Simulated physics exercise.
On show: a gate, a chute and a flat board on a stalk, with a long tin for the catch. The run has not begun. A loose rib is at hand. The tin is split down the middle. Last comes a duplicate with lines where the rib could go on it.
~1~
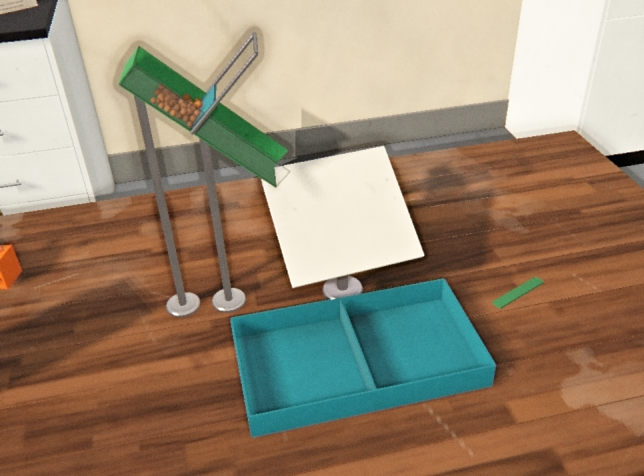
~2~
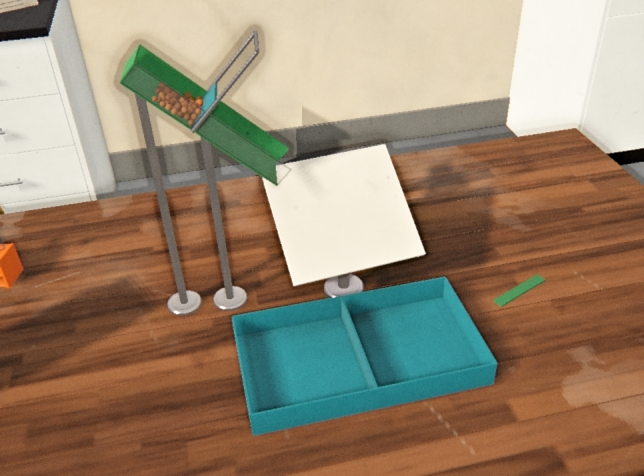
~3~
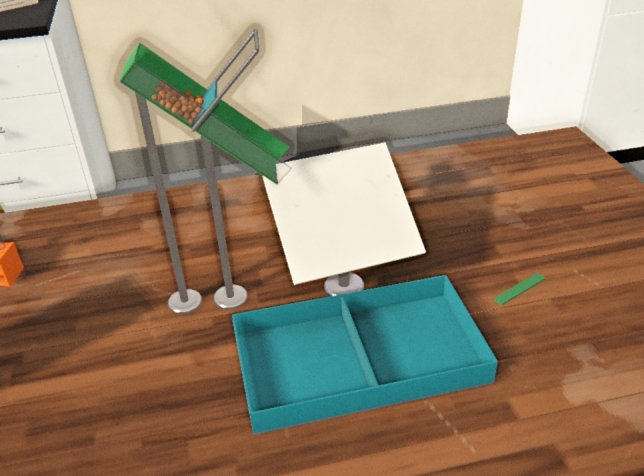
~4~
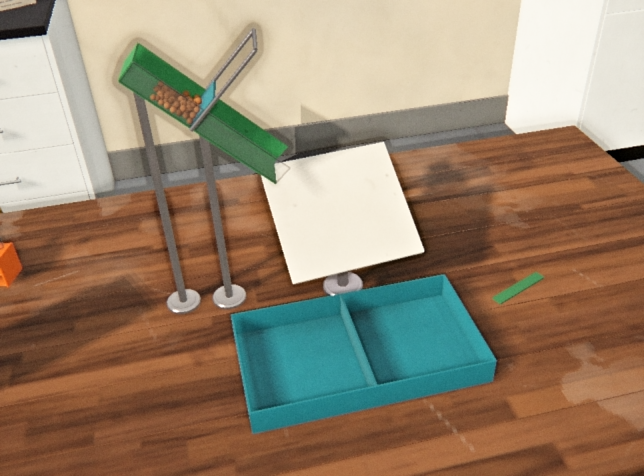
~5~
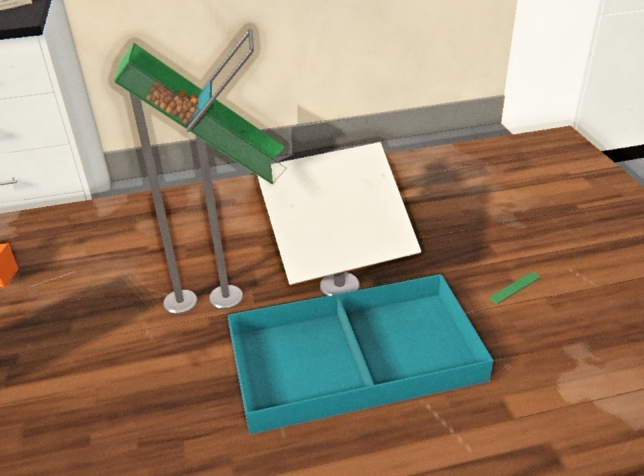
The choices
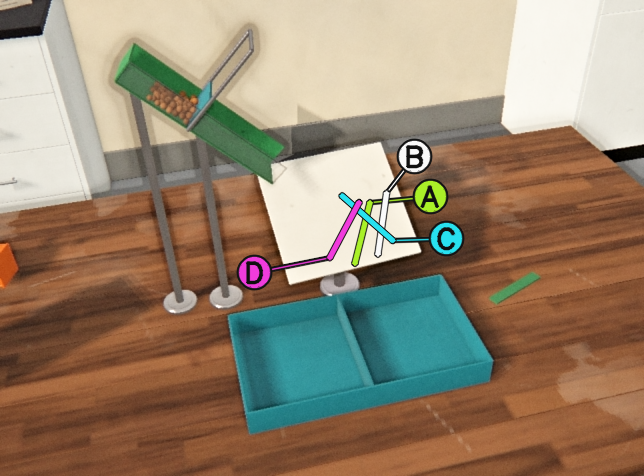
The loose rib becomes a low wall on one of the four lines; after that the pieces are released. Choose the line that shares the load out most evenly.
A.
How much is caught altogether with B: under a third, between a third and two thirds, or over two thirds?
It is over two thirds.
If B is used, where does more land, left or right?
More lands on the right.
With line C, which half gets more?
More lands on the right.
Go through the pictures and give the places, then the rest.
Load behind the gate at (179, 107), cereal balls; lip of the chute at (275, 176), sloping fairly steeply, in the first picture.
Middle of the board at (342, 211), tilted fairly steeply; middle of its low edge at (362, 269); of its high edge at (324, 156), in the second picture.
Front corners of the tin at (251, 413) and (497, 362); front end of its middle wall at (378, 387); gate still shut at (213, 95), in the third picture.
Middle of the load at (179, 104); lip at (275, 173), in the fourth picture.
Middle of the load at (175, 104); lip at (272, 173), in the fifth picture.
On the marked copy, line A from (369, 202) to (354, 263); line B from (386, 193) to (377, 254); line C from (342, 195) to (392, 240); line D from (359, 202) to (329, 257).
With A, of what is caught, about two thirds in the left half, about a third in the right.
With B, of what is caught, a small part in the left half, most in the right.
With C, of what is caught, a small part in the left half, nearly all in the right.
With D, of what is caught, most in the left half, a small part in the right.
